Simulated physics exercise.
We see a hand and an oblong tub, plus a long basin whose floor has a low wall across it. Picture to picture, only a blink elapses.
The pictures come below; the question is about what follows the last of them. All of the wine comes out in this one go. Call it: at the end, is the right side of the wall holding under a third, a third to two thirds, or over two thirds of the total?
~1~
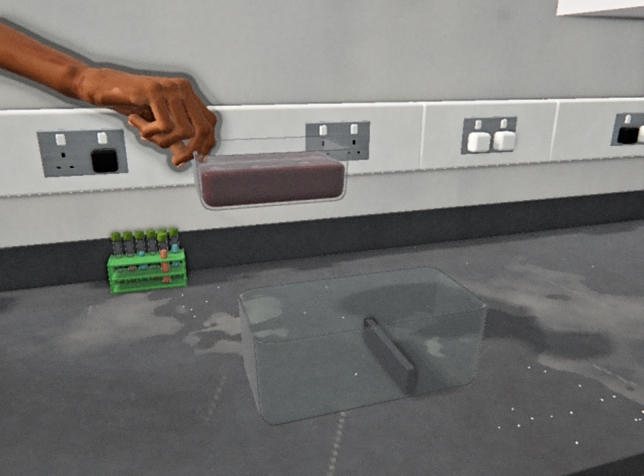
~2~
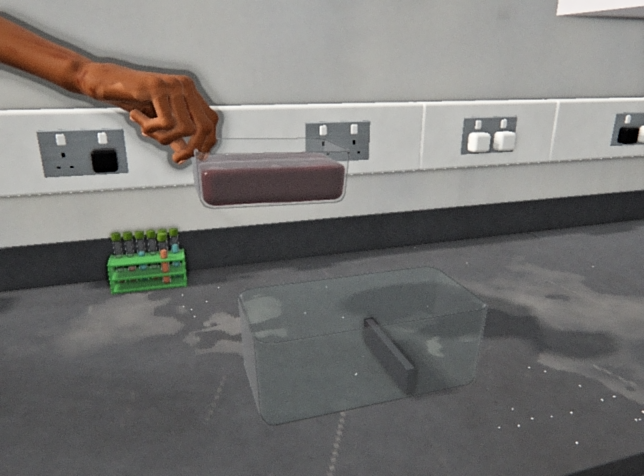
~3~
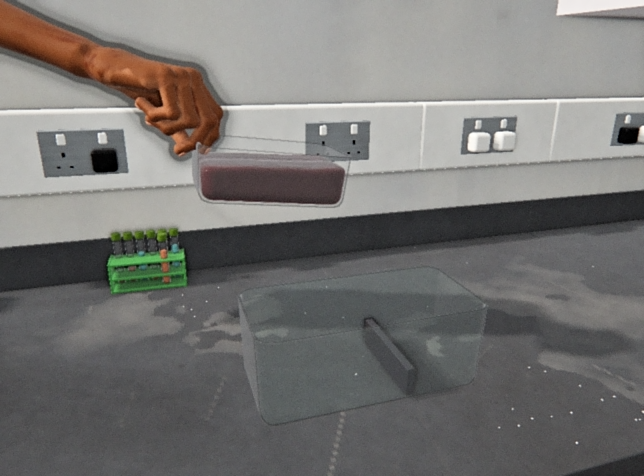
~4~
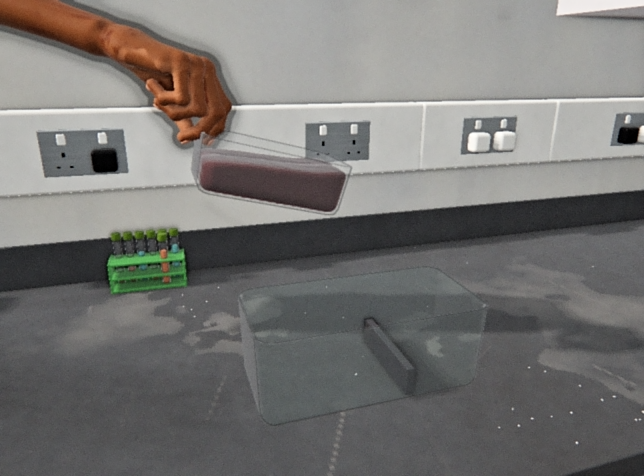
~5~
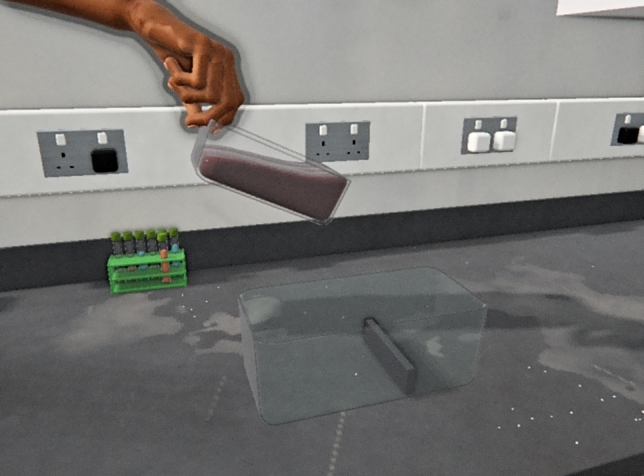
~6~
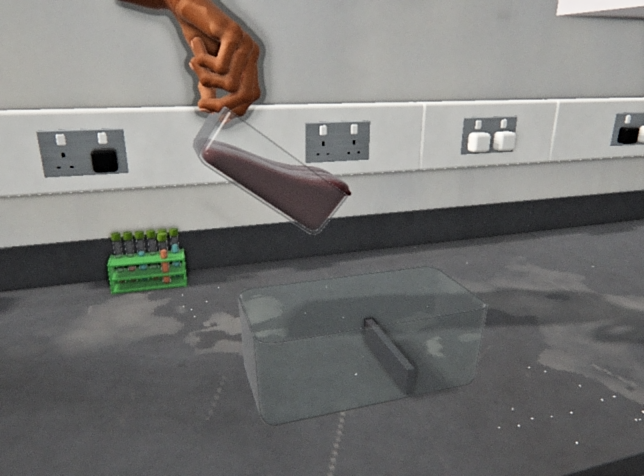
The right side holds under a third of the total.
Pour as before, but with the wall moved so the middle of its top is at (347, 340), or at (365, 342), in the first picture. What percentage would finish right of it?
About 75 per cent on the first try, and 50 per cent on the second.
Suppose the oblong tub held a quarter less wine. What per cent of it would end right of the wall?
Roughly 10 %.
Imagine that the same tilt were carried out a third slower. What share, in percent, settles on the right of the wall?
Roughly 25 in a hundred.
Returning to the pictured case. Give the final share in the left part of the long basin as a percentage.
I'd put it at around 80 %.
A moment on, the tilt is 103° and 11 per cent is still to pour, 32 is left of the wall and 0 right of it.
Next, the tilt is 106° and 3 per cent is still to pour, 83 is left of the wall and 3 right of it.
Then the tilt is 106° and 0 per cent is still to pour, 78 is left of the wall and 6 right of it.
Later the tilt is 106° and 0 per cent is still to pour, 83 is left of the wall and 8 right of it.
At rest 82 per cent lies left of the wall, 8 right of it and 9 outside.
